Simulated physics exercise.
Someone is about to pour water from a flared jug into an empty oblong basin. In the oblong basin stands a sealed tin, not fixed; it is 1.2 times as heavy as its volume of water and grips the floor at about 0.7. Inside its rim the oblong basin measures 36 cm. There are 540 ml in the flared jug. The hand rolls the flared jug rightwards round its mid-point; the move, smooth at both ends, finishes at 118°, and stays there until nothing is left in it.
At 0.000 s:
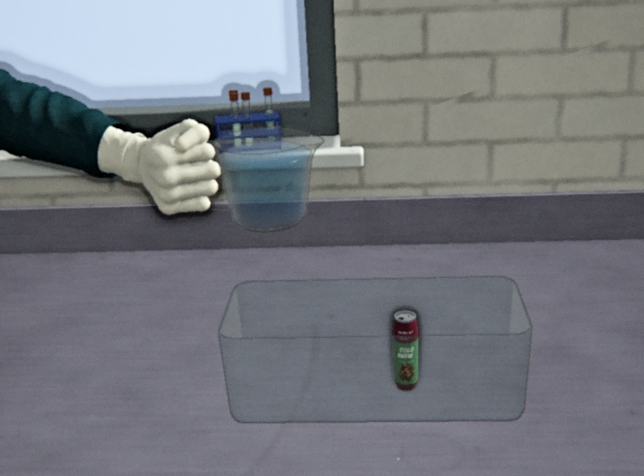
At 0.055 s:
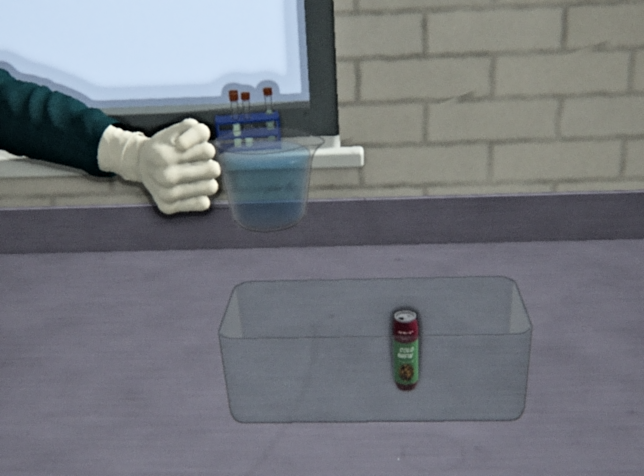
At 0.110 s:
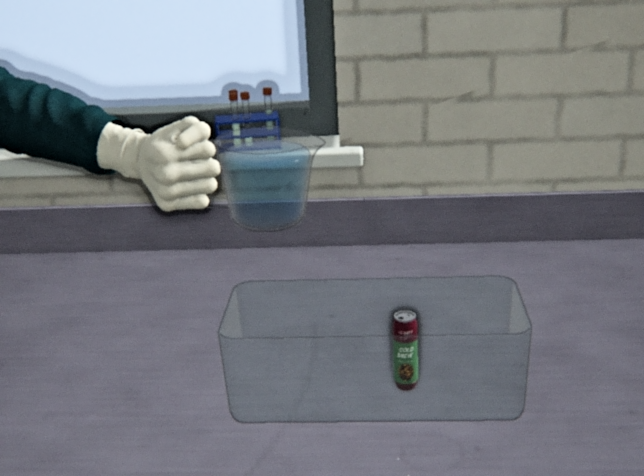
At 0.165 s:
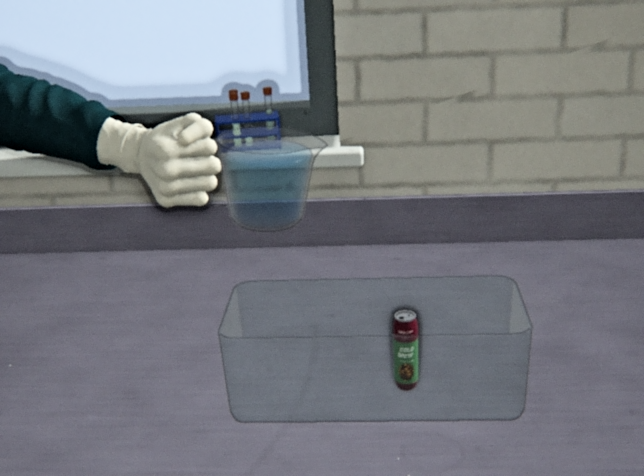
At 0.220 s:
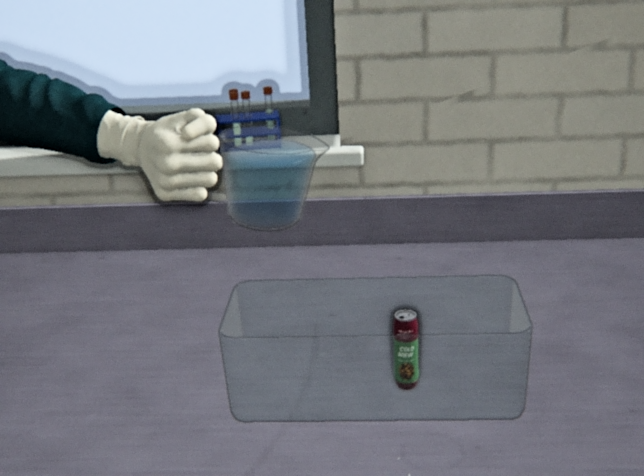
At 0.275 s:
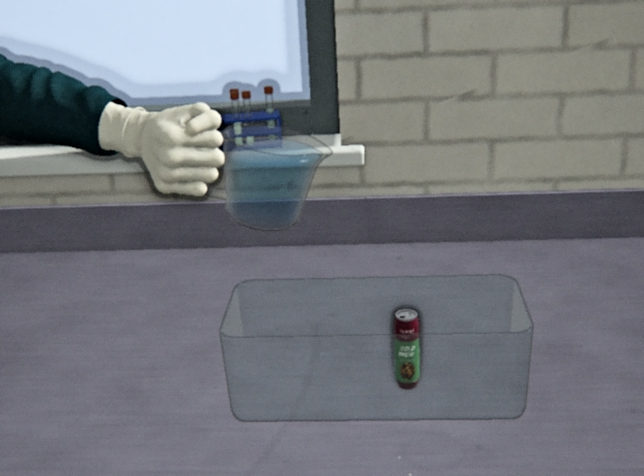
The footage shows a gloved hand beside a clear flared jug of bluish water, above an oblong basin containing a red and green tin; the jug gradually tilts slightly to the right while the basin and tin stay still.
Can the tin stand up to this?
It topples.
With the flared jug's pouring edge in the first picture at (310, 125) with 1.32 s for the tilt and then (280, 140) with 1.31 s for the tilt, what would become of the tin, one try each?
First it goes over; then it keeps standing.
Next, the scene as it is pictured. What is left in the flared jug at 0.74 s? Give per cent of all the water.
About 62 per cent.
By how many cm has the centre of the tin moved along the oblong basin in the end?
Some 8.0 cm.
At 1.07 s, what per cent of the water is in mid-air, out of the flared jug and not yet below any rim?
About 10 per cent.
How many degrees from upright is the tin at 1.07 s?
Near 15° from upright.
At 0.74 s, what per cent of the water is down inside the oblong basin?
About 14 per cent.
Then, 0.74 s in, the tilt is 70° and 62 per cent is still to pour; the tin stands where it began.
Then, 1.07 s in, the tilt is 109° and 6 per cent is still to pour; the tin leans 15°.
Then, 1.43 s in, the tilt is 118° and 0 per cent is still to pour; the tin lies on its side.
Then, 1.81 s in, the tilt is 118° and 0 per cent is still to pour; the tin lies on its side.
Finally, the tin lies on its side.
